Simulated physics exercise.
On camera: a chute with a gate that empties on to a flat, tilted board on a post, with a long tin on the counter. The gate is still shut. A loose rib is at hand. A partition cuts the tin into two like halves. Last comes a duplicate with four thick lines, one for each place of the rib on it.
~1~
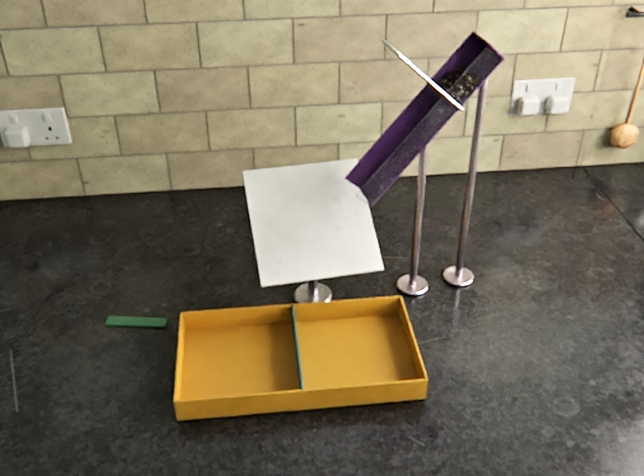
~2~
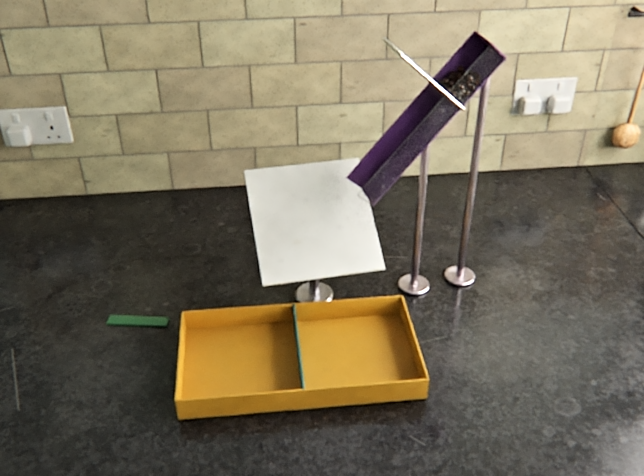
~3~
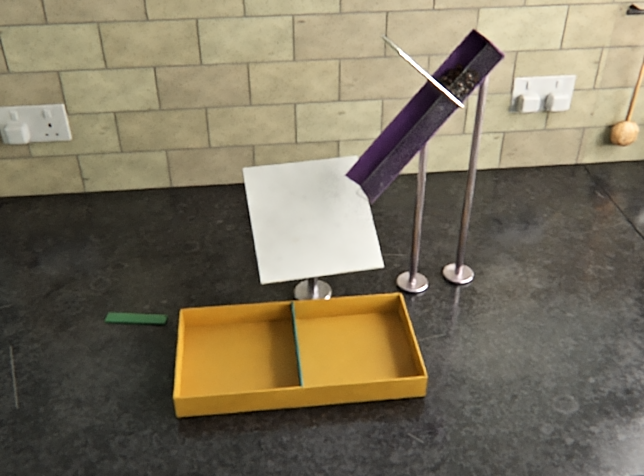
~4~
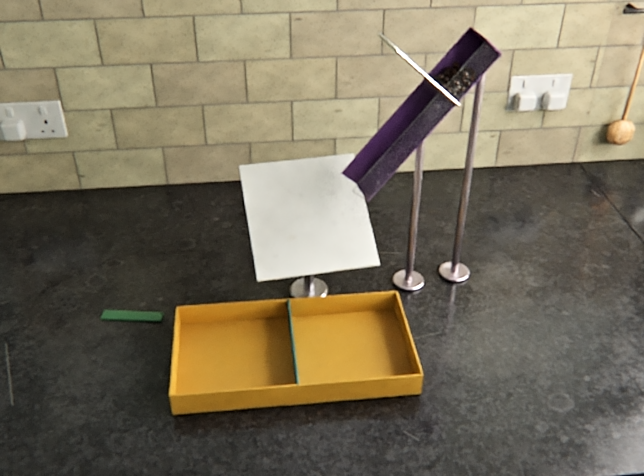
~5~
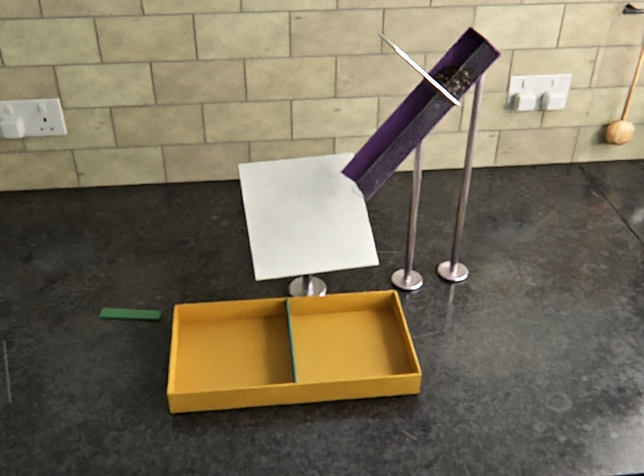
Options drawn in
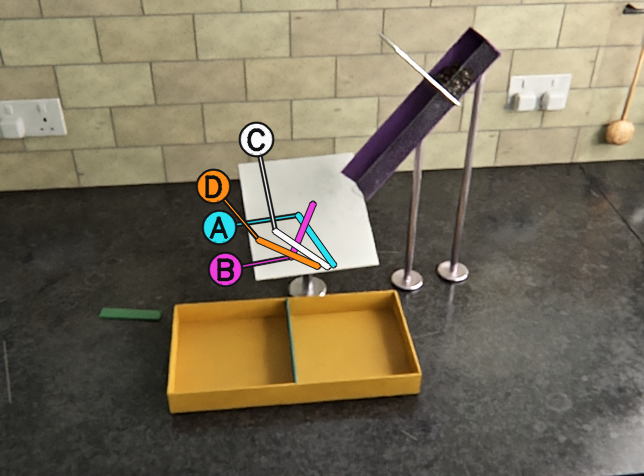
Purple chute holding small dark pieces behind a gate above a tilted white board and divided yellow tin, all staying still.
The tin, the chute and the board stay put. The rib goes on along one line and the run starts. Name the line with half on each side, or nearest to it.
Go for B.
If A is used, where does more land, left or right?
The right half.
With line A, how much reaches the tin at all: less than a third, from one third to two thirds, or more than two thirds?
Line A gives more than two thirds.
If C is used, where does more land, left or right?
More lands on the right.
On the marked copy, line A from (298, 215) to (333, 264); line B from (312, 204) to (291, 257); line C from (275, 231) to (327, 266); line D from (258, 240) to (317, 266).
With A, of what is caught, just a few in the left half, almost all in the right.
With B, of what is caught, roughly two thirds in the left half, roughly a third in the right.
With C, of what is caught, about a tenth in the left half, the larger part in the right.
With D, of what is caught, about a tenth in the left half, almost all in the right.
